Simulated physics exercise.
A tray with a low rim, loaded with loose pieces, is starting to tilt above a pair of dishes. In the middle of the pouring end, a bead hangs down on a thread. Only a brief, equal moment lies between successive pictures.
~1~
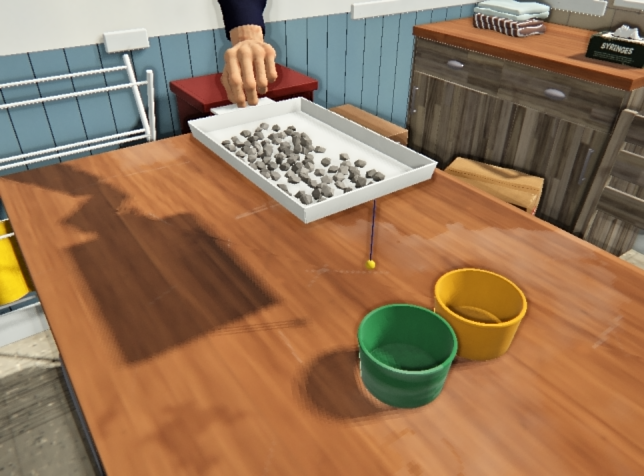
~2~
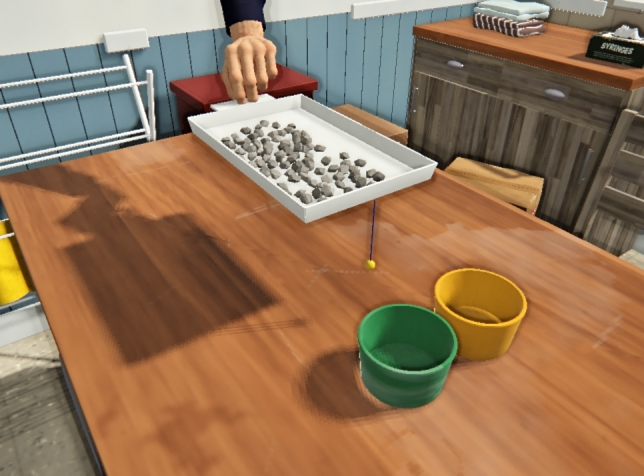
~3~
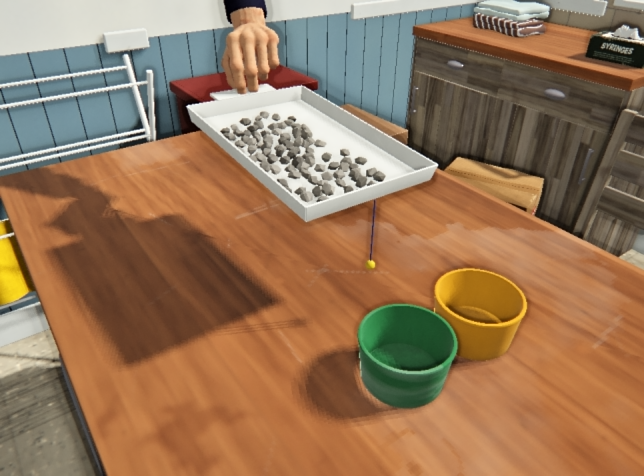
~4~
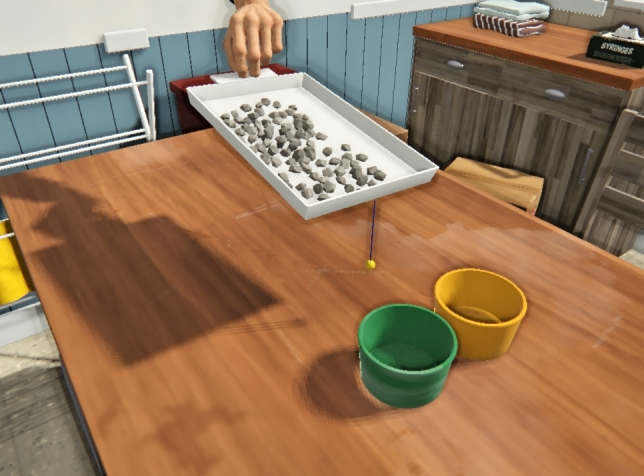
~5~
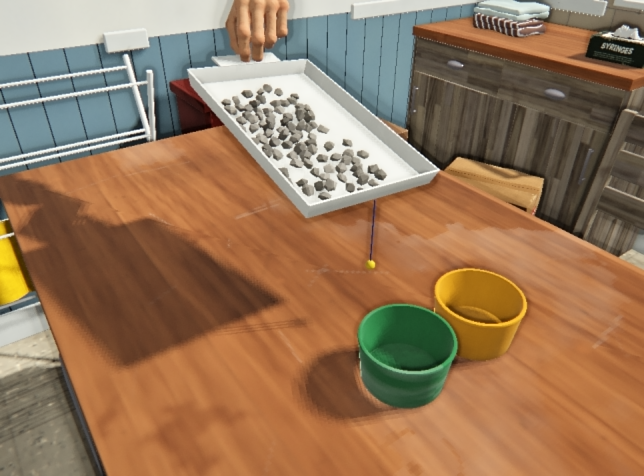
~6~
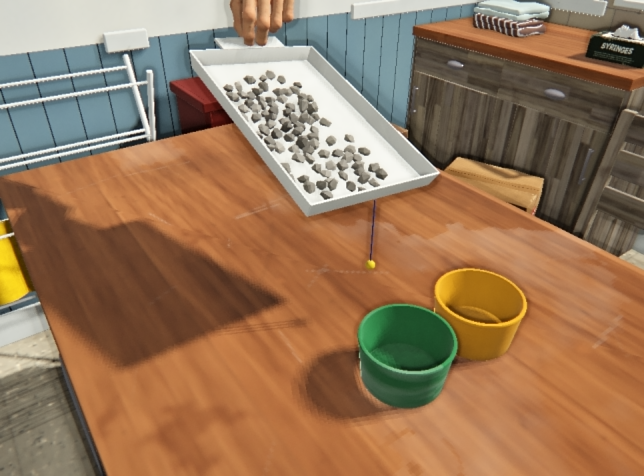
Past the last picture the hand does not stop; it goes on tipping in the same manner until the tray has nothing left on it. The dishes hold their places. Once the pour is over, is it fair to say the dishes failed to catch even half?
The catch is short of half the load.
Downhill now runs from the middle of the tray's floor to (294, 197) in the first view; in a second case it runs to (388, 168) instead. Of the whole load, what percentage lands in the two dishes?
Around 0 percent for the first aim and around 0 percent for the second.
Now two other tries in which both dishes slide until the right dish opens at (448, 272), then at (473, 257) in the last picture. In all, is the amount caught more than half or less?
With the first shift the pair saves beyond half; with the second, beyond half.
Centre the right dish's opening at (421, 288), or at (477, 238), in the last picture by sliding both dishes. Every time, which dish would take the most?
Result, try one: The dish further right; try two: The dish further left.
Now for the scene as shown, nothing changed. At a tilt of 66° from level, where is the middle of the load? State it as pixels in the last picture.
The load is centred about (396, 178).
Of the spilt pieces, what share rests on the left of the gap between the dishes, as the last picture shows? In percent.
Close to 80 per cent.
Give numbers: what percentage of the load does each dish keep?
Final split: Left dish some 10 per cent, right dish some 10 per cent.
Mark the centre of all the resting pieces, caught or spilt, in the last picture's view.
The centre comes to rest close to (420, 315).
Shortly afterwards, tray tipped steeply; all but a few on the tray; a little in the air.
Next, tray tipped past a quarter turn; near a quarter on the tray; a little in the left dish; a little in the right dish; near half outside both; a little in the air.
Some moments later, tray tipped past a quarter turn; a little in the left dish; a little in the right dish; the bulk outside both.
In the end, tray tipped past a quarter turn; a little in the left dish; a little in the right dish; the bulk outside both.
